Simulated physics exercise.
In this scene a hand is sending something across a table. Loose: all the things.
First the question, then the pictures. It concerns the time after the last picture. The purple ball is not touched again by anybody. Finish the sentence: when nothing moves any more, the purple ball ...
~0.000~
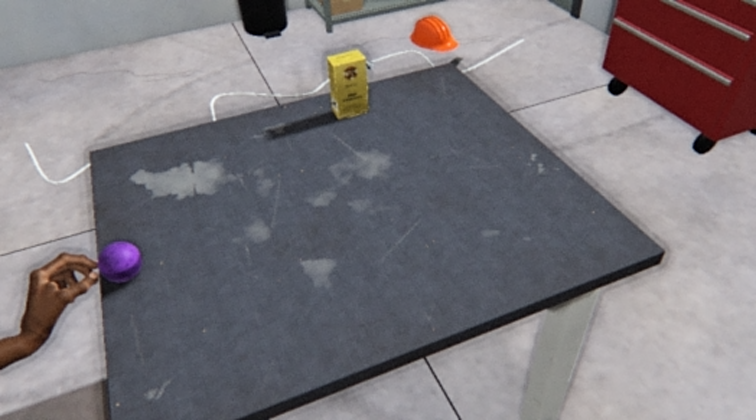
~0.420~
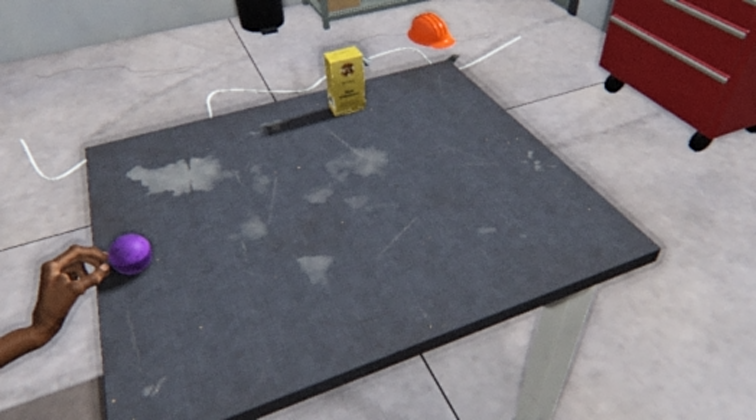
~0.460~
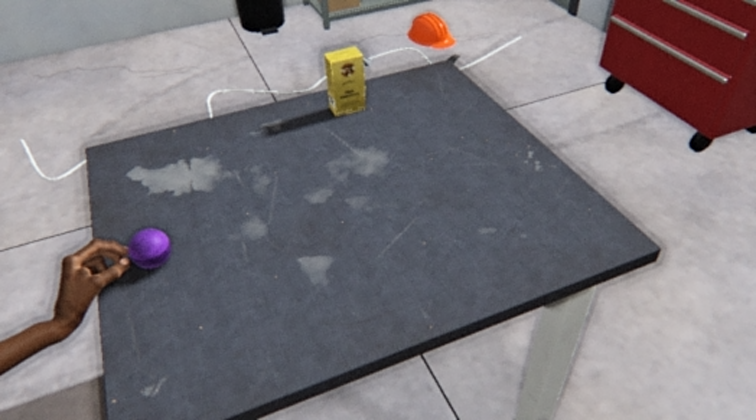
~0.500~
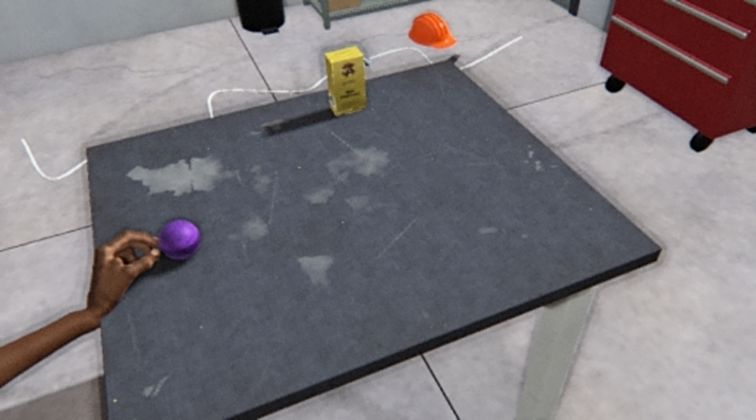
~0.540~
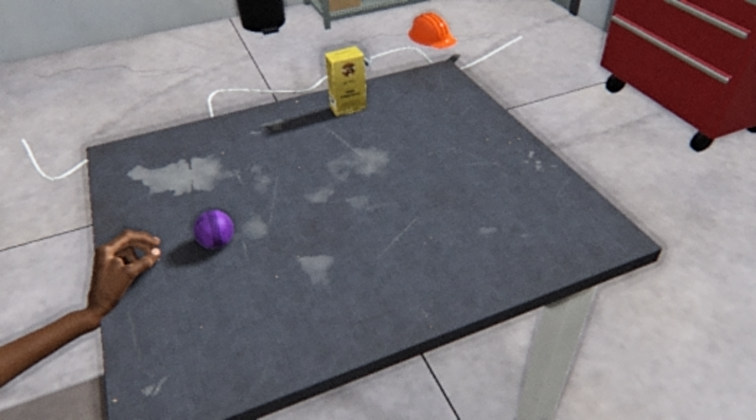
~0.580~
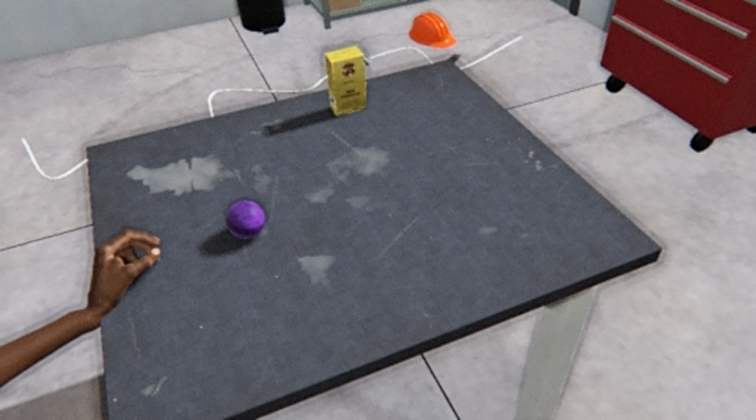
... is no longer on the table.
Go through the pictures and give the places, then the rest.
The first frame shows under the hand; purple ball (120, 262).
The second frame shows under the hand; purple ball (131, 254).
The third frame shows under the hand; purple ball (150, 249).
The fourth frame shows purple ball (180, 240).
The fifth frame shows purple ball (213, 230) shifted about its own width.
The sixth frame shows purple ball (246, 220) shifted well along.
After 0.78 s, purple ball shifted well along near (391, 177).
After 0.98 s, purple ball shifted well along near (513, 141).
After 1.28 s, purple ball now off the table.
After 1.48 s, things are still on the move.
In the end (1.6 s), off the table, purple ball.
